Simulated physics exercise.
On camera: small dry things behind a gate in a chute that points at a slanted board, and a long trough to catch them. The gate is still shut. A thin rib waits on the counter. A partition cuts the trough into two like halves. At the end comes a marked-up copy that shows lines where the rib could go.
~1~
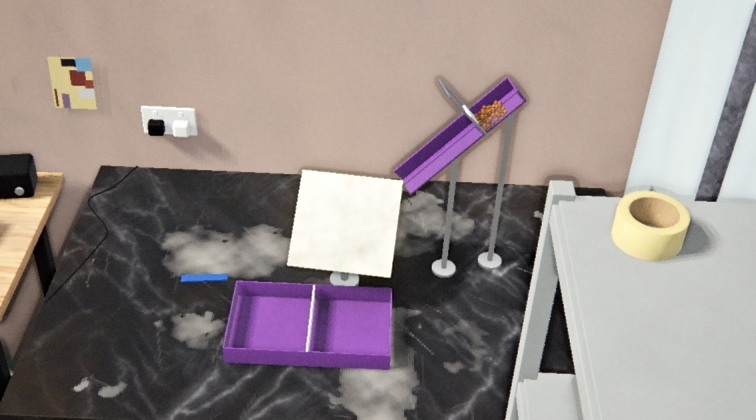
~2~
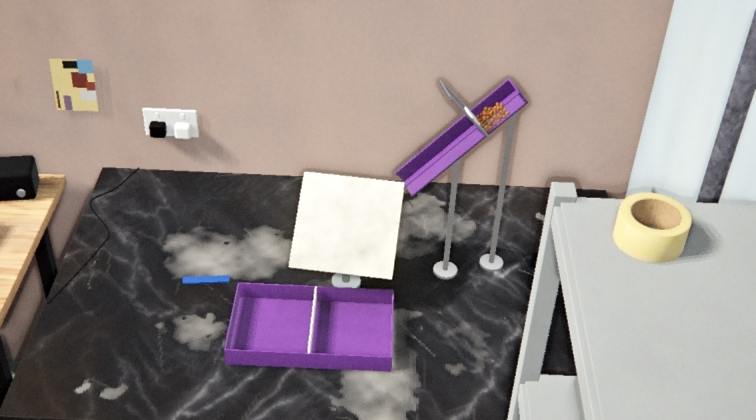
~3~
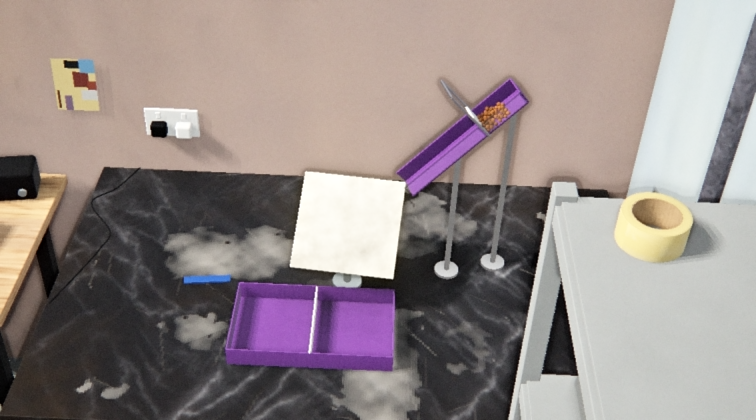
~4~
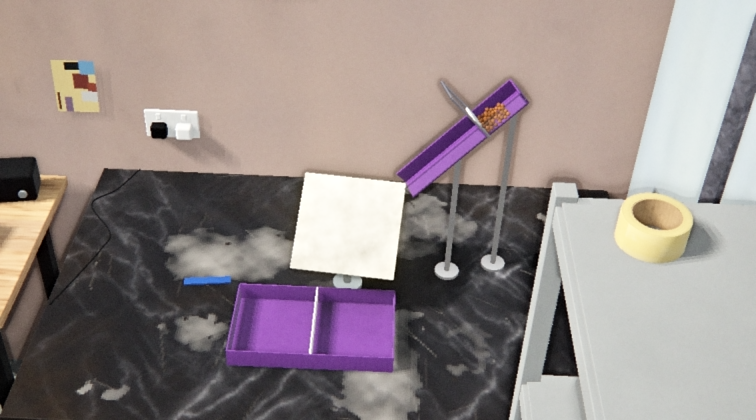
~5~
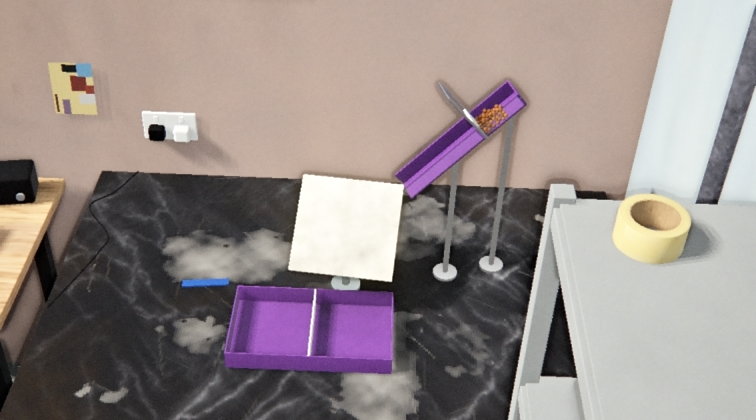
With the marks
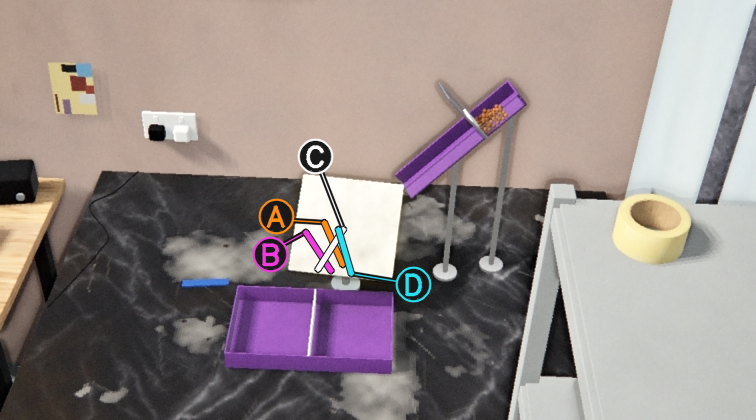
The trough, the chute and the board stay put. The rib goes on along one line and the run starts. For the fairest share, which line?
It is C.
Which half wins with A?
The right half.
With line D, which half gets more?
More lands on the right.
On the marked copy, line A from (324, 222) to (342, 264); line B from (305, 232) to (331, 270); line C from (343, 229) to (317, 269); line D from (338, 229) to (351, 273).
With A, of what is caught, a stray few in the left half, nearly all in the right.
With B, of what is caught, a small part in the left half, nearly all in the right.
With C, of what is caught, about half in the left half, about half in the right.
With D, of what is caught, a small part in the left half, nearly all in the right.
